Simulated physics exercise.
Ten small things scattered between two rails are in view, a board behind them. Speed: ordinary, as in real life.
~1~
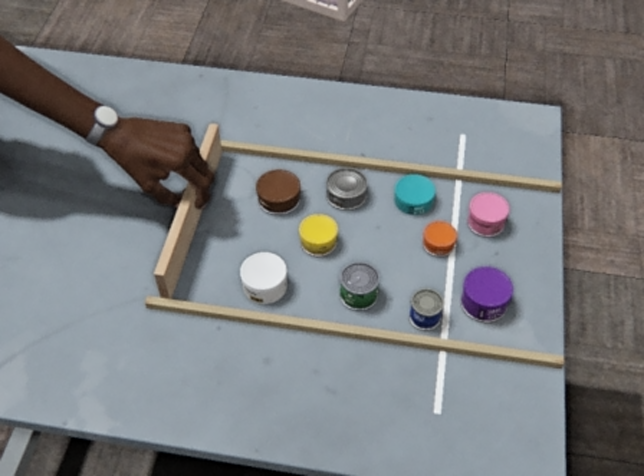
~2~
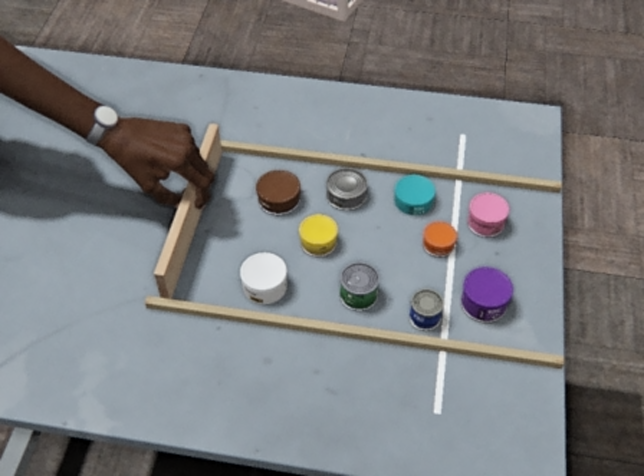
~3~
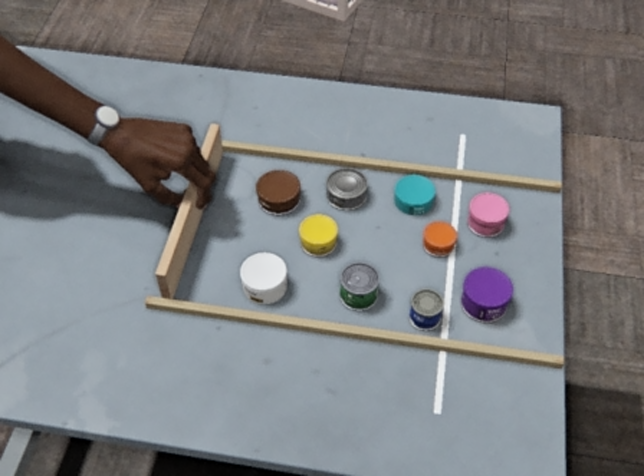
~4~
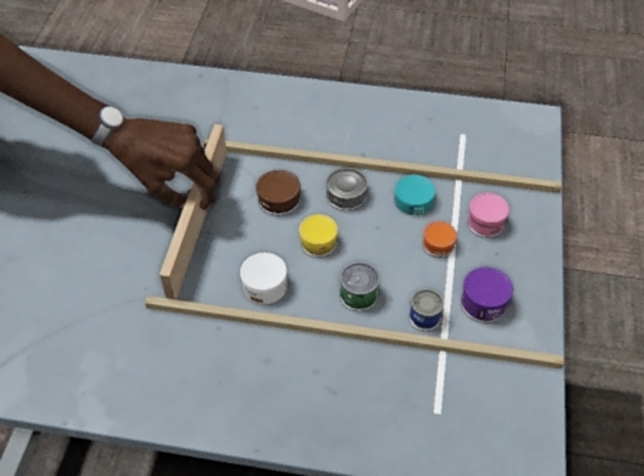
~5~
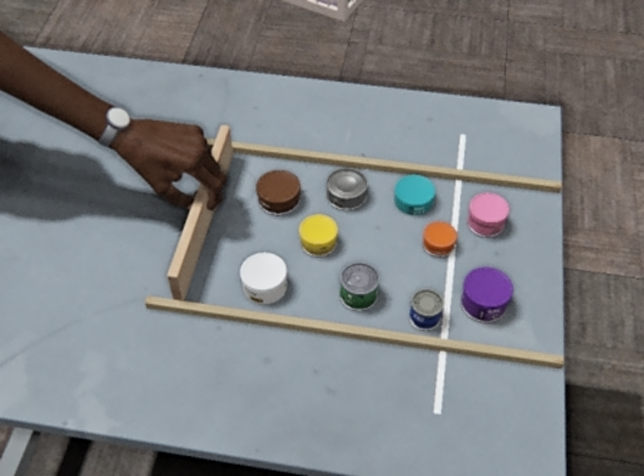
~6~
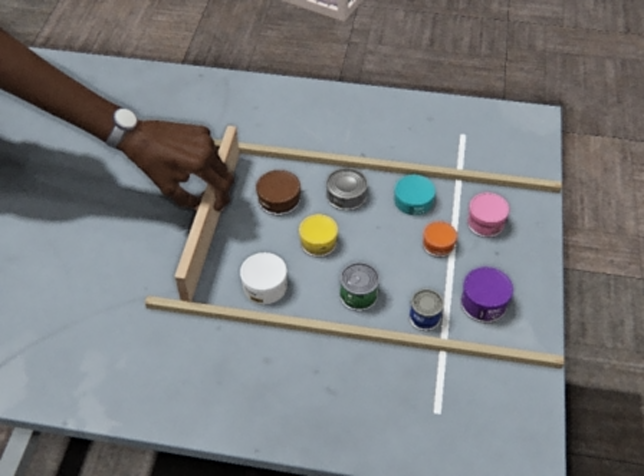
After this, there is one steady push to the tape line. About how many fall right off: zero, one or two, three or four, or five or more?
Falling ones: None at all.
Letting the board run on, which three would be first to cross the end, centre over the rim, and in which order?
The purple pot goes first, followed by the pink tin and then the turquoise tub.
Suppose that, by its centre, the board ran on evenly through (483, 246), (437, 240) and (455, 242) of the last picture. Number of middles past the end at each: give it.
Middles past end - pos 1: 2, pos 2: 0, pos 3: 0.
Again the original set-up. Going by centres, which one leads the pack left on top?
Purple pot ends nearest.
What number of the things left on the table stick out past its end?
The count is 1.
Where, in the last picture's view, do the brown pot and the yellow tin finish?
Positions - first (478, 224), then (471, 258).
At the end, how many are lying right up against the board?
That would be 4 of them.
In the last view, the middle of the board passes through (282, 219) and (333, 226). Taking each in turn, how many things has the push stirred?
At the first point the count is 3, at the second it's 6.
Early on, none off yet; purple pot at rest near (486, 295); pink tin at rest near (488, 216); orange pot at rest near (440, 239).
Finally, the number that fall off is zero.
